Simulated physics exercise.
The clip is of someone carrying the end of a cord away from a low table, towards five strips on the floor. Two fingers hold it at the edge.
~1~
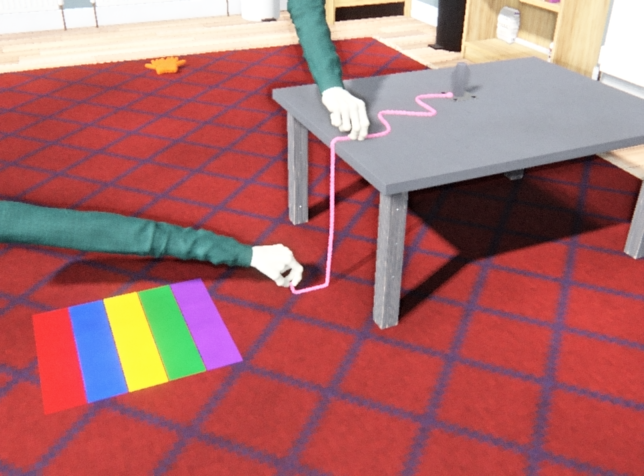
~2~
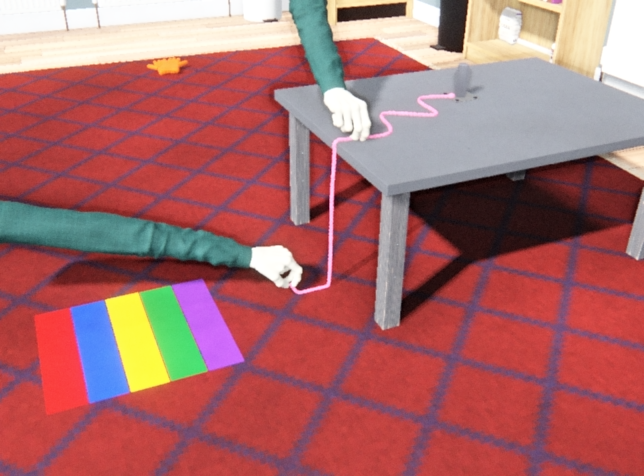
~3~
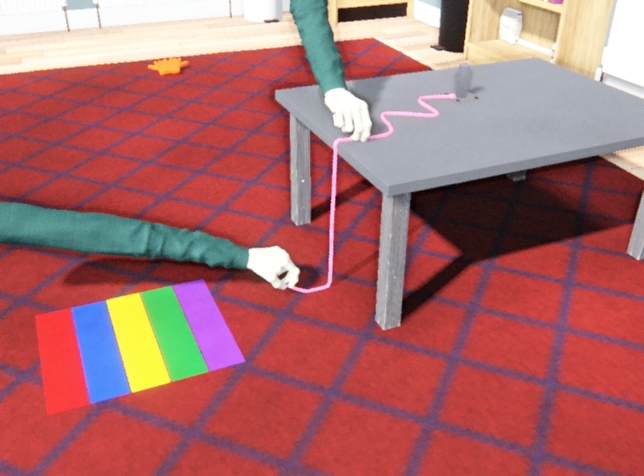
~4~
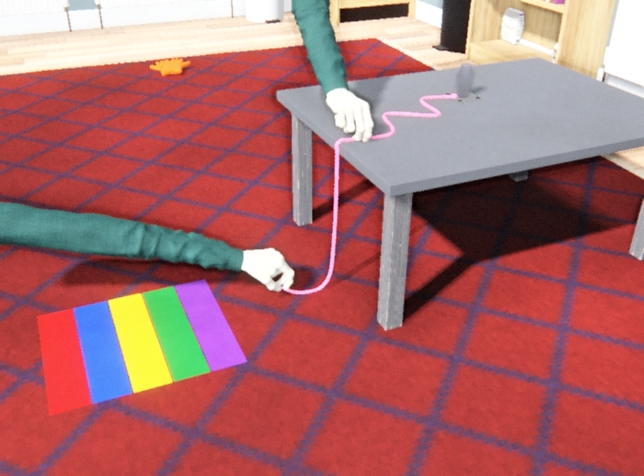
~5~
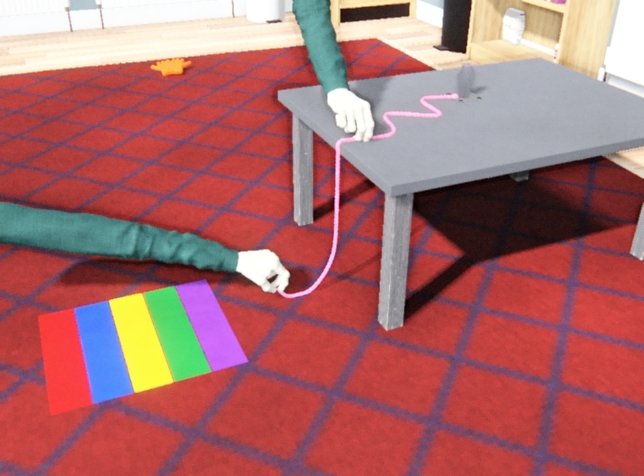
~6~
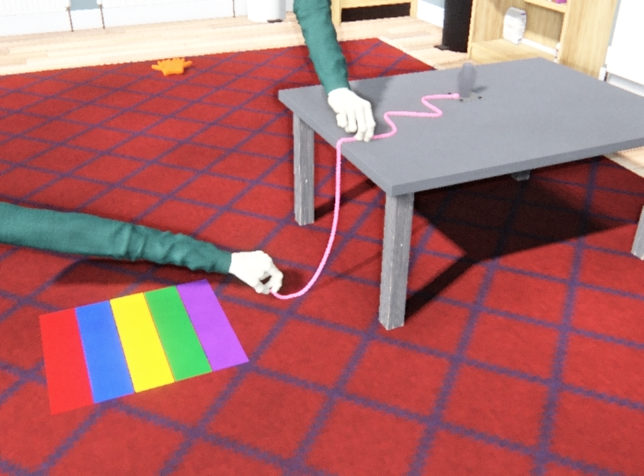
In the video, one hand rests on a pink cord at the edge of a low gray table while another hand, near the red carpet, draws the cord's end slightly left, toward five colored strips on the floor.
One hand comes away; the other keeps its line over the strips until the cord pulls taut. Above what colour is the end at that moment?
Over blue.
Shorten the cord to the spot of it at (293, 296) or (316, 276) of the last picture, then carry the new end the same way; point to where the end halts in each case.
Near (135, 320) and (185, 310).
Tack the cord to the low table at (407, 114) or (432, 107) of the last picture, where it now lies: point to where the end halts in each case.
Try by try, around (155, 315) and (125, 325).
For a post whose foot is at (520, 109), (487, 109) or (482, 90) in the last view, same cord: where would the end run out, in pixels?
The places are (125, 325), (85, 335) and (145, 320).
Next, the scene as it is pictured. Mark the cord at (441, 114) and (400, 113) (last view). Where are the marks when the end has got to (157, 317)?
Near (404, 115) and (374, 125).
Early on, end near (157, 317); over green.
Midway, end near (118, 326); over yellow.
At the end of the slack, end near (94, 332); over blue. The end stops over the blue strip.
